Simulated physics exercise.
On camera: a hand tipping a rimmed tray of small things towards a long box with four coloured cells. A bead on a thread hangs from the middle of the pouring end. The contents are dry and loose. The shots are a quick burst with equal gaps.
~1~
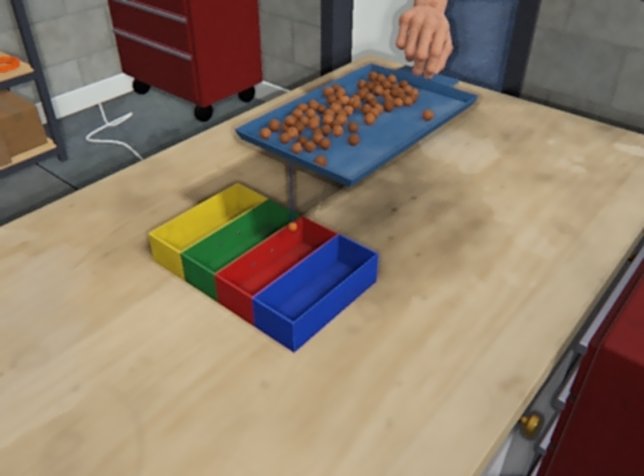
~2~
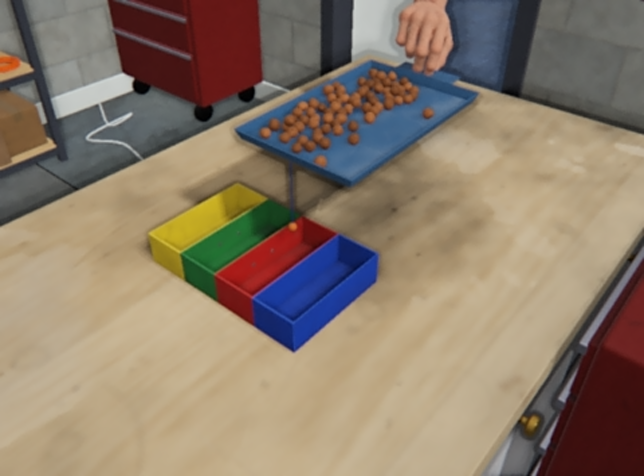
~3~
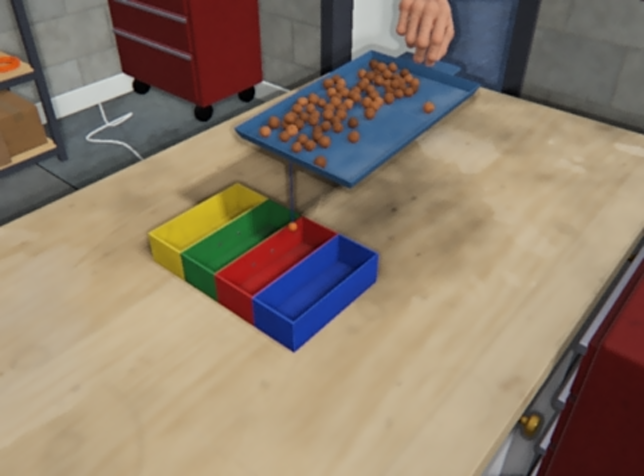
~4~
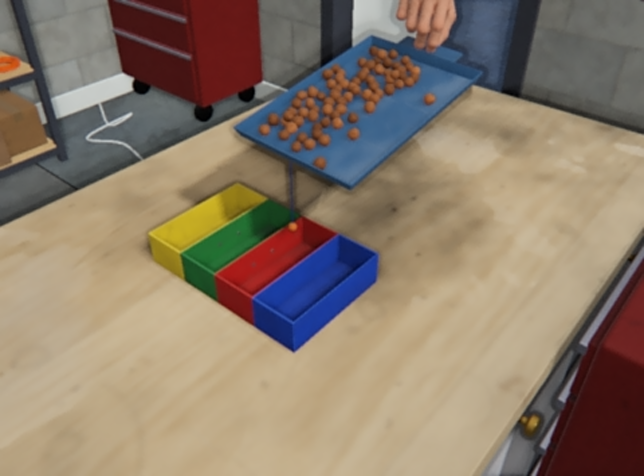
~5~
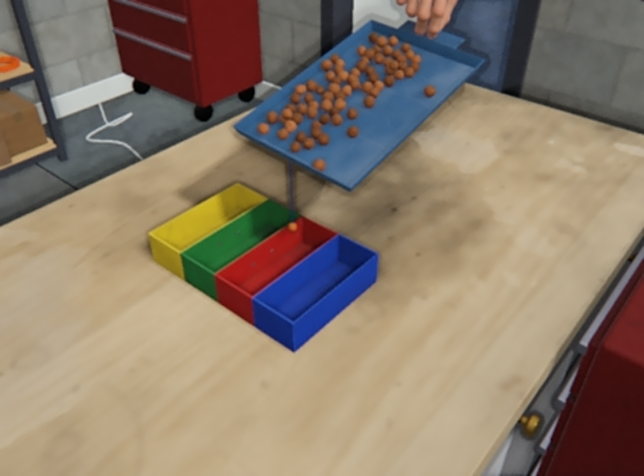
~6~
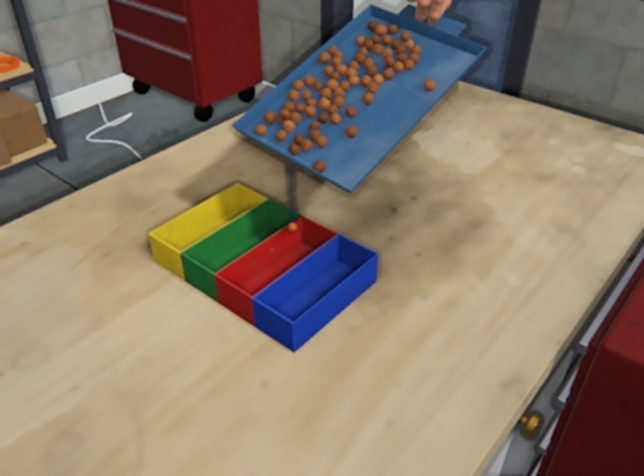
A hand at the far end of a blue tray of hazelnuts slowly raised that end, tilting the tray towards the yellow, green, red and blue box while the nuts stayed mostly bunched together.
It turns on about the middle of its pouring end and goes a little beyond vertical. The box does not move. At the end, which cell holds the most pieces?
The blue one ends fullest.
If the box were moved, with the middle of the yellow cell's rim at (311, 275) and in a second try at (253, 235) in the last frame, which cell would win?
In turn: Yellow; the cell in red.
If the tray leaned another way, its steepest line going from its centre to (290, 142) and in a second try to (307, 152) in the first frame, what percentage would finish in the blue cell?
Near 0 % and 20 %.
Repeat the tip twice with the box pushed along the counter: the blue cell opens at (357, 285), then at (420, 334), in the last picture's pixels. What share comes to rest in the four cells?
About 100 and 100 per cent.
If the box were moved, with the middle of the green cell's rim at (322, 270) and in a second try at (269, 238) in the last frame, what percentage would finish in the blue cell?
Near 0 % and 40 %.
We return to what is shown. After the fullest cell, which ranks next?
Next in line is the cell in red.
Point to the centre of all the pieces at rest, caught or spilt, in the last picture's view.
At about (308, 301).
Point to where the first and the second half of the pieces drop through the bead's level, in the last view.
Early half (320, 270), late half (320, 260).
Soon after the last picture, tray tipped steeply; about half on the tray; a small part in the blue cell; a stray few in the red cell; about a quarter falling or outside the box.
A little later, tray tipped past a quarter turn; about half in the blue cell; about a quarter in the red cell; about a quarter falling or outside the box.
Later still, tray tipped past a quarter turn; about half in the blue cell; about a quarter in the red cell; about a quarter falling or outside the box.
At rest, tray tipped past a quarter turn; about half in the blue cell; about a quarter in the red cell; none in the green cell; none in the yellow cell; about a quarter outside the box.
